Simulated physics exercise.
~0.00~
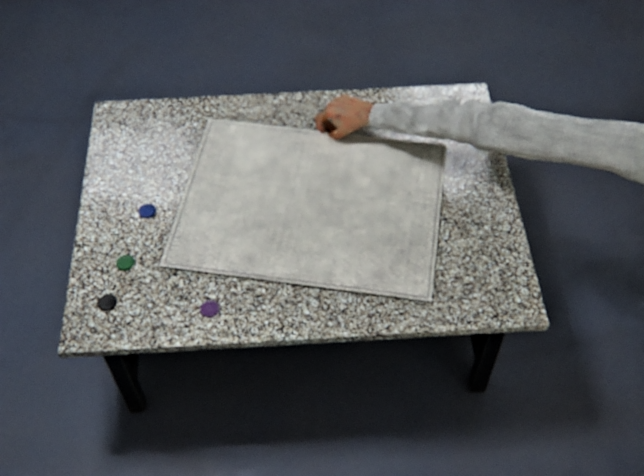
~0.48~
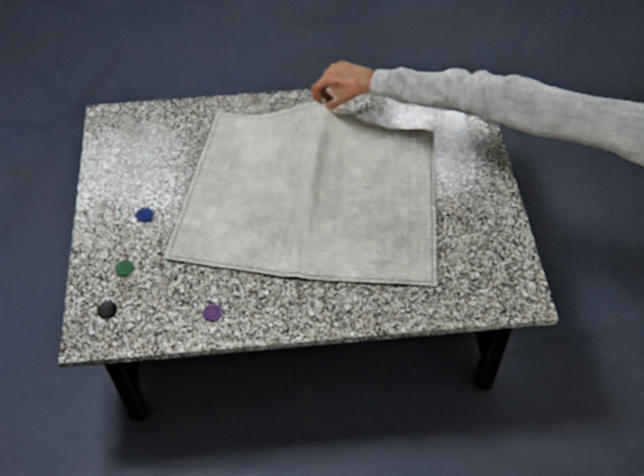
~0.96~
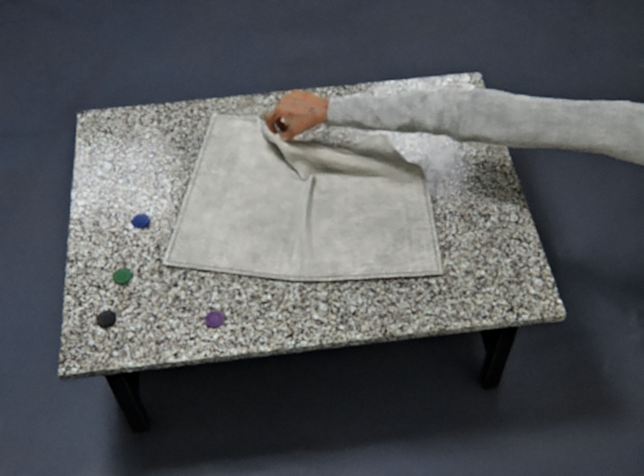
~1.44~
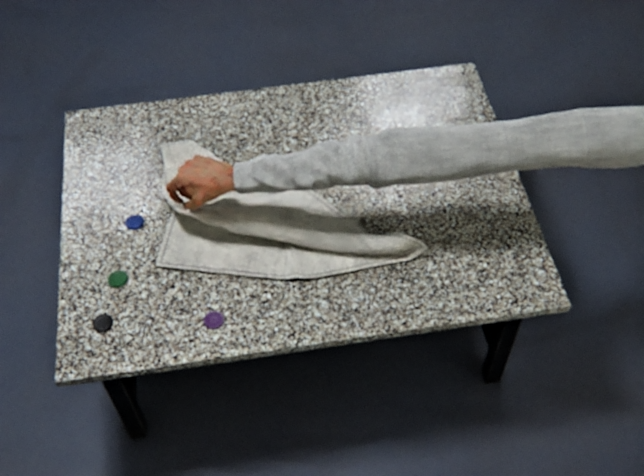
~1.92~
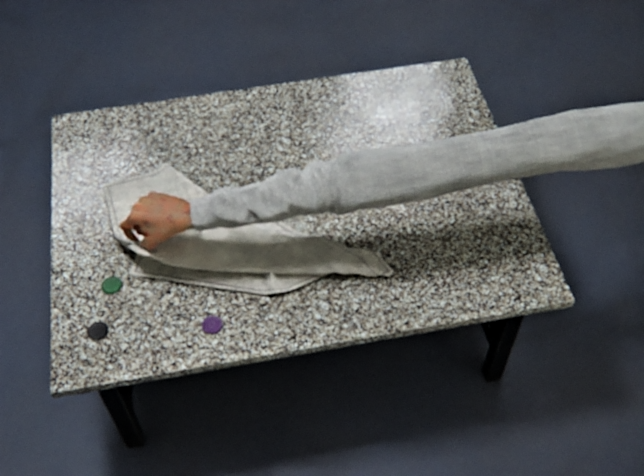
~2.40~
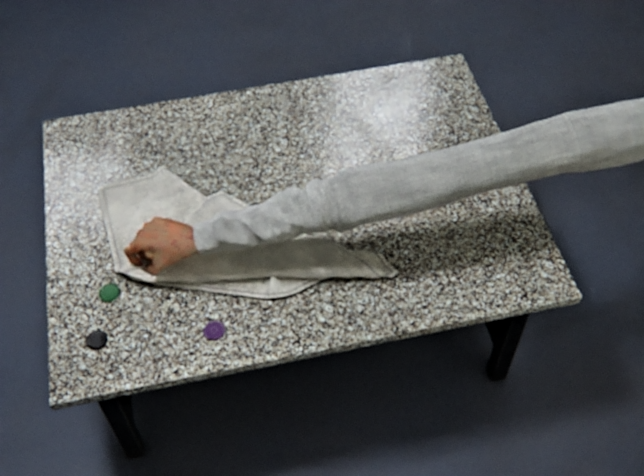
A hand in a pale grey sleeve reaches from the right over a speckled stone-topped table, seen from above at an angle against a dark floor. It pinches the far edge of a light grey napkin, with blue, green, black and purple discs lying to the left and front. The hand lifts the edge slightly, then draws it left and toward the near side, folding the cloth over itself. The bunched napkin slides left and covers the blue disc. The hand ends resting on the crumpled cloth, while the green, black and purple discs remain uncovered.
